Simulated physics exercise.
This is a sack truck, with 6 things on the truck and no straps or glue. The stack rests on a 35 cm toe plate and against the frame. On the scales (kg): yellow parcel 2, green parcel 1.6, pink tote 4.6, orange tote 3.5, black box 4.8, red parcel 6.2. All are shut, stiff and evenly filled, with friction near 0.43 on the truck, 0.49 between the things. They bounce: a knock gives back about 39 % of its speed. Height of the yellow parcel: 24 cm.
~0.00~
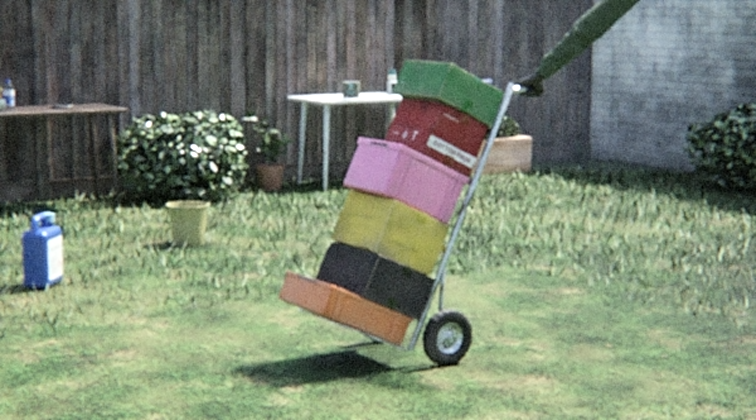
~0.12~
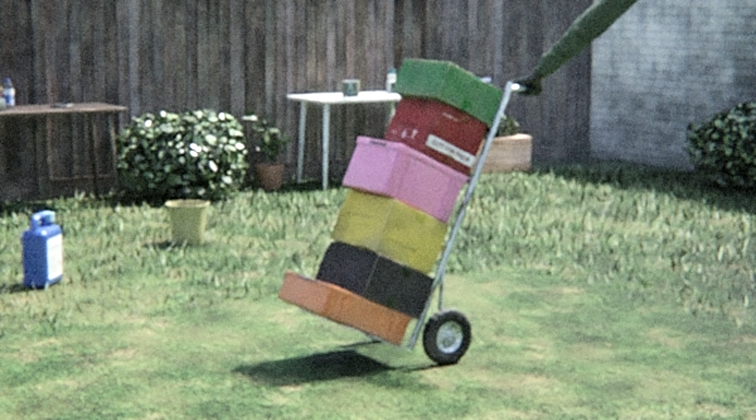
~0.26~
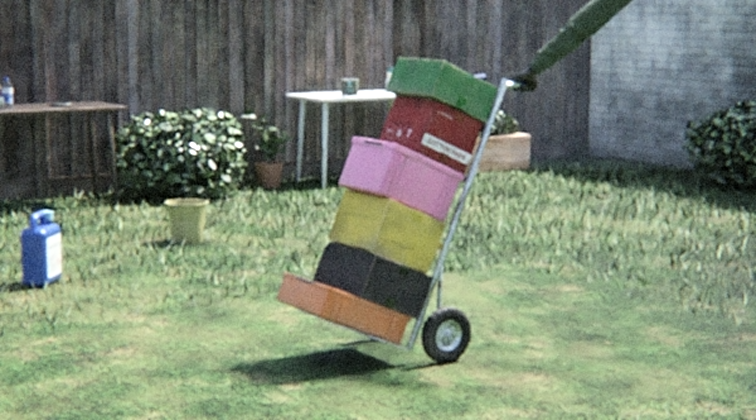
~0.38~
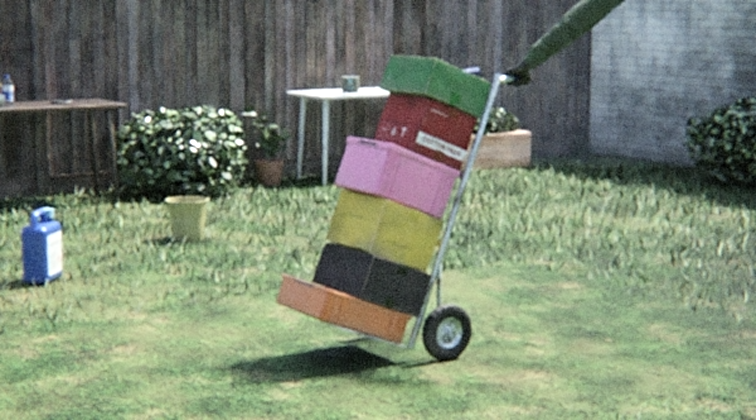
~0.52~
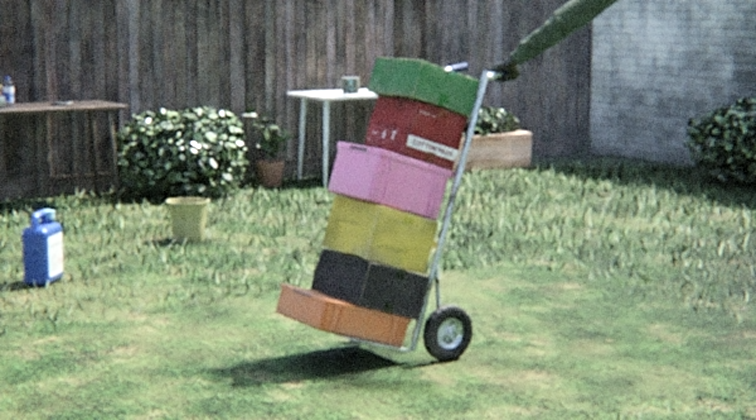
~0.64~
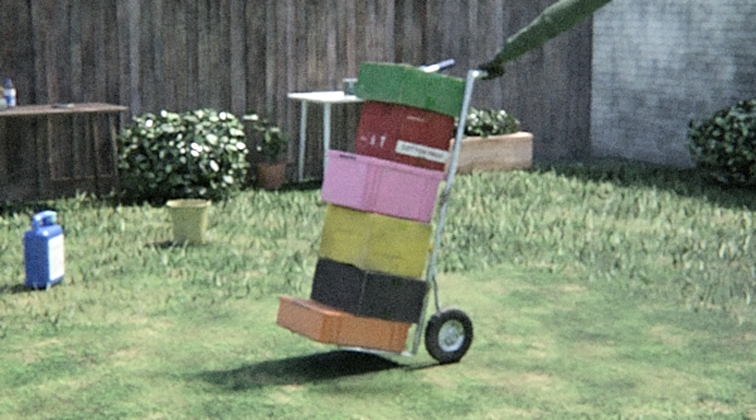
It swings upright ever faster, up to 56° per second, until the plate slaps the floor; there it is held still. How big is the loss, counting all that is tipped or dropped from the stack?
Tipped or gone: Not one.
By 0.94 s, truck upright.
By 1.04 s, truck upright; green parcel rocked 3° off its seat near (347, 100); yellow parcel rocked 3° off its seat near (353, 256); red parcel rocked 3° off its seat.
By 1.34 s, truck upright; green parcel 8 cm from its spot near (346, 102); yellow parcel 3 cm from its spot near (352, 258); red parcel 5 cm from its spot.
When it is over (1.8 s), all 6 within 10 cm of the start. End places, in pixels of the last picture, yellow parcel near (353, 257), green parcel near (348, 101).
